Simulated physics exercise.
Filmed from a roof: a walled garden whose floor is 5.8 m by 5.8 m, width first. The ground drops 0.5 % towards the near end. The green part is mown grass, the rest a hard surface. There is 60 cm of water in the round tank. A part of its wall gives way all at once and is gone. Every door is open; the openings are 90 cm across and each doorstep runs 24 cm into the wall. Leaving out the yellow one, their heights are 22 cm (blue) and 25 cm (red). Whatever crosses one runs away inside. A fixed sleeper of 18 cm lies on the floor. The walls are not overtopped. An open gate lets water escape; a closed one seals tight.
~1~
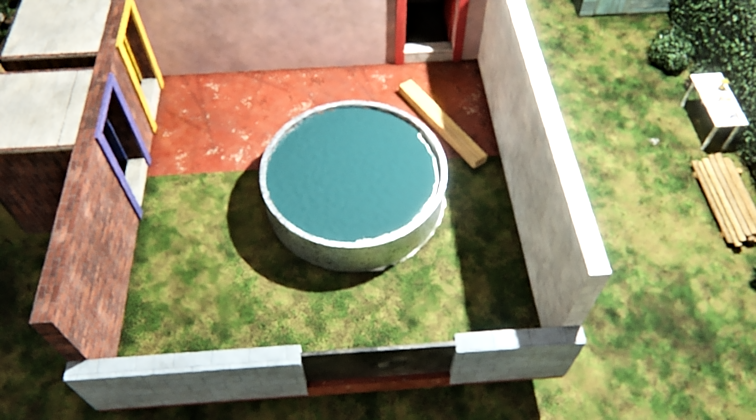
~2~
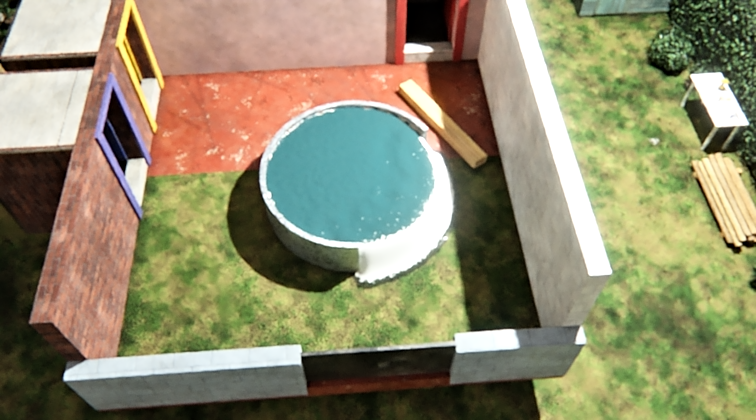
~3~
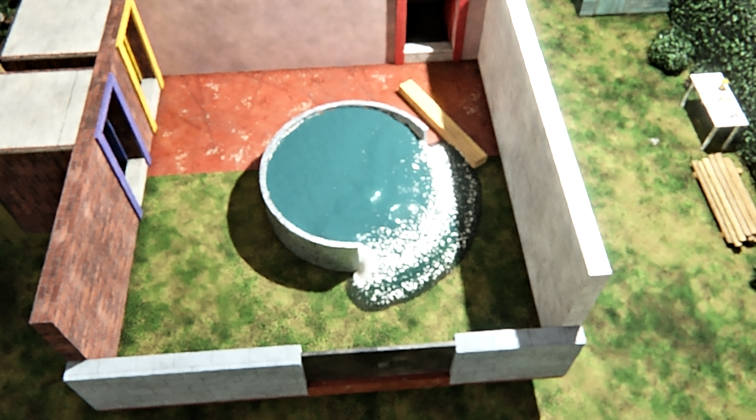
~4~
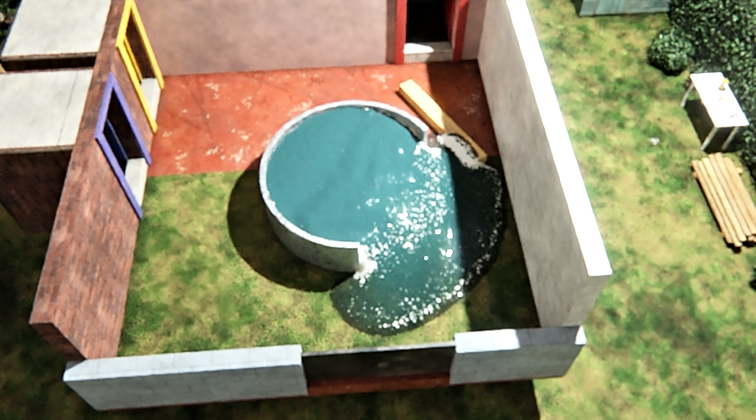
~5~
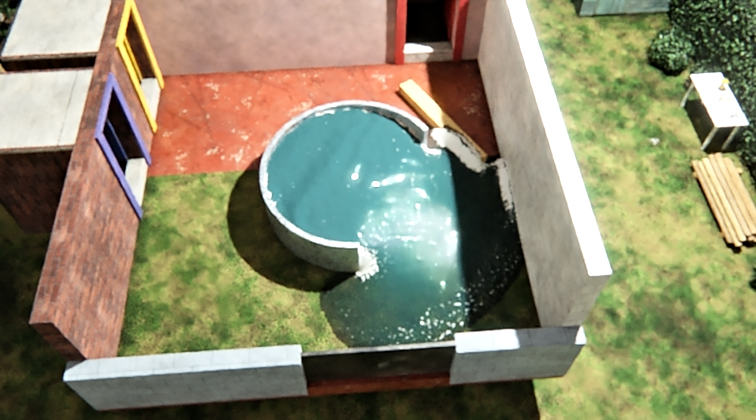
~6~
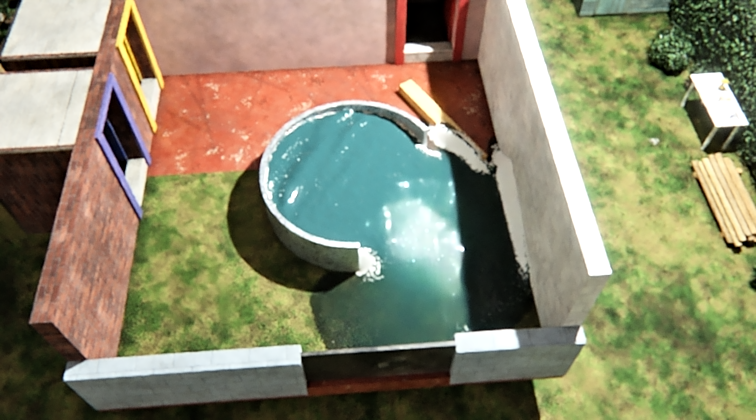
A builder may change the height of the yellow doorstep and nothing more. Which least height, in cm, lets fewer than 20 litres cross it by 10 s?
At least 10 cm or so.
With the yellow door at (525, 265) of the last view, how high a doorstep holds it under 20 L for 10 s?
Roughly 31 cm.
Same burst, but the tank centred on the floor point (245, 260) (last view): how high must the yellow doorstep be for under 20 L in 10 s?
Some 17 cm.
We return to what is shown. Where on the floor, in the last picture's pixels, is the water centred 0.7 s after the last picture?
At about (405, 220).
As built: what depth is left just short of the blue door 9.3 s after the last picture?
Some 11.0 cm.
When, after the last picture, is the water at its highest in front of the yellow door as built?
Around 6.0 s.
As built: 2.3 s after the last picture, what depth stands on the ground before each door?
Depths in cm: Blue 0, yellow 0, red 16.
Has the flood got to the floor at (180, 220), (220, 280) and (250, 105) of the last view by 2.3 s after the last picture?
In that order: Dry, not reached, still dry.
Then, 0.7 s after the last picture water covers 35 % of the floor, deepest (52 cm) near (543, 340); it has not reached the yellow door.
Then, 2.3 s after the last picture water covers 50 % of the floor, deepest (37 cm) near (546, 353); it has not reached the yellow door.
Then, 9.3 s after the last picture water covers 95 % of the floor, deepest (16 cm) near (480, 358); 12 cm at the yellow door, 0 litres in over its 26 cm doorstep.
At the yellow door as built, the water peaked near 16 cm, 6.1 s after the last picture.
Run again over the same 10 s with other heights there, 35 litres in over 8.5 cm, 11 litres over 11 cm. The limit of 20 litres is kept from about 10 cm up.
